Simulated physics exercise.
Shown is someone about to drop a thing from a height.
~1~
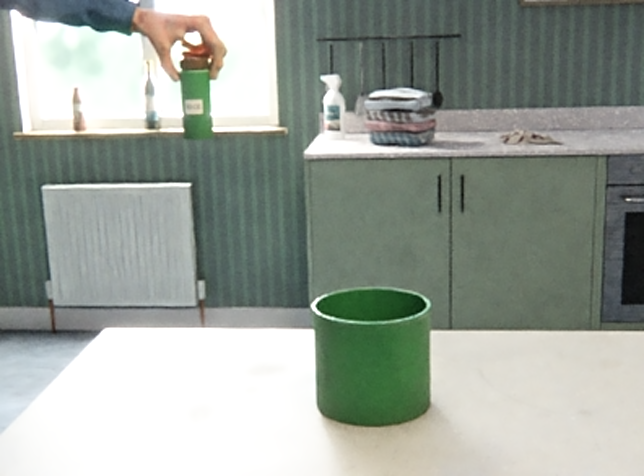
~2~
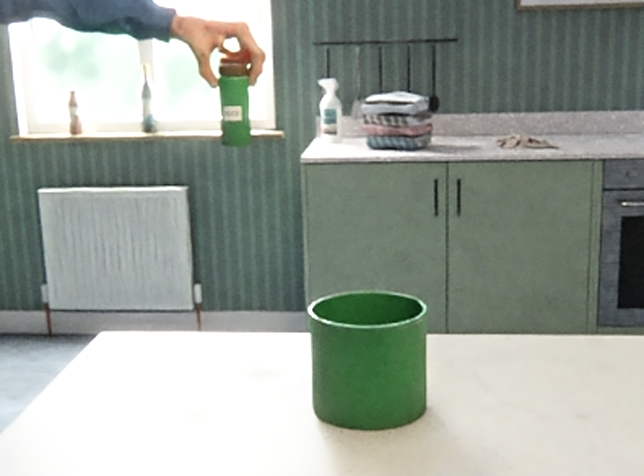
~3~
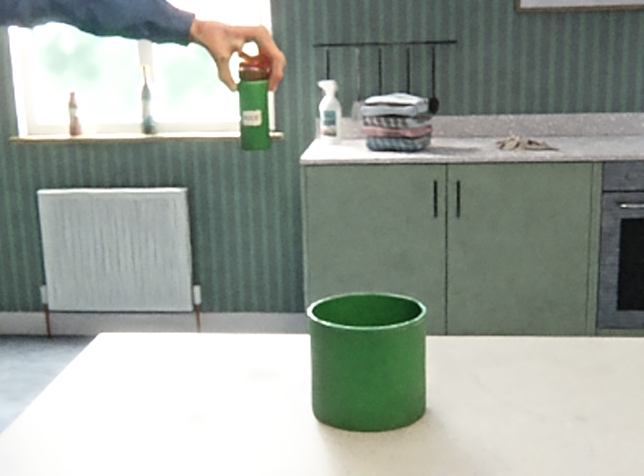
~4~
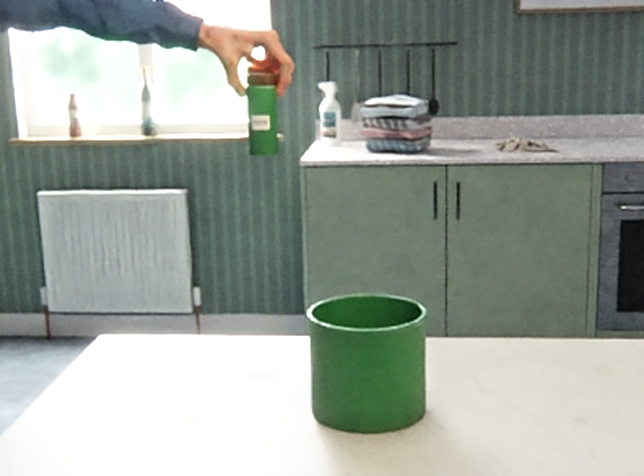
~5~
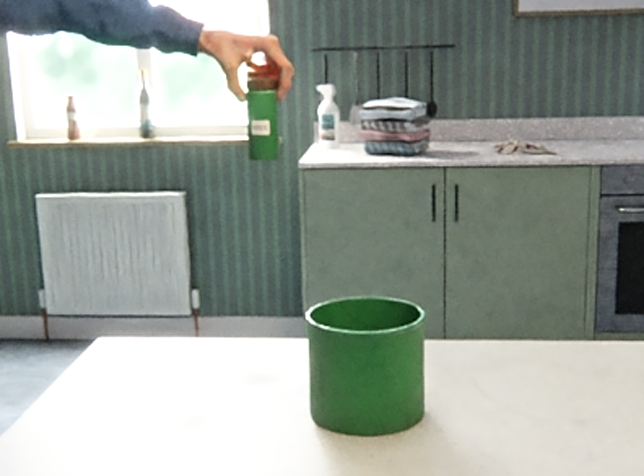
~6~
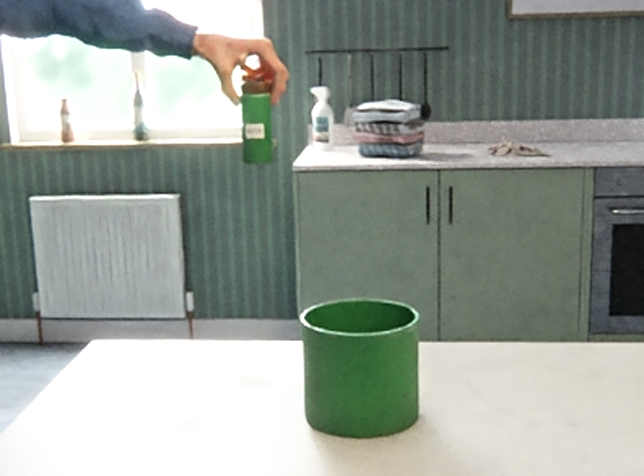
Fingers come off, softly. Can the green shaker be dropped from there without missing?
End state: Green shaker off target.
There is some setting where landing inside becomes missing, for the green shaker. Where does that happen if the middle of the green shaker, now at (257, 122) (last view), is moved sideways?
Close to (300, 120).
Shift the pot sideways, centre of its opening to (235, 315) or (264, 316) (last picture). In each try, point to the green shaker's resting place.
Resting pixels, in order: About (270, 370), about (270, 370).
Then, 0.16 s past the last view, green shaker travelled about its own width near (258, 166).
Then, 0.26 s past the last view, green shaker in the air near (263, 266).
Then, 0.34 s past the last view, green shaker in the air near (267, 380).
Finally, the green shaker ends up outside, near (267, 379).
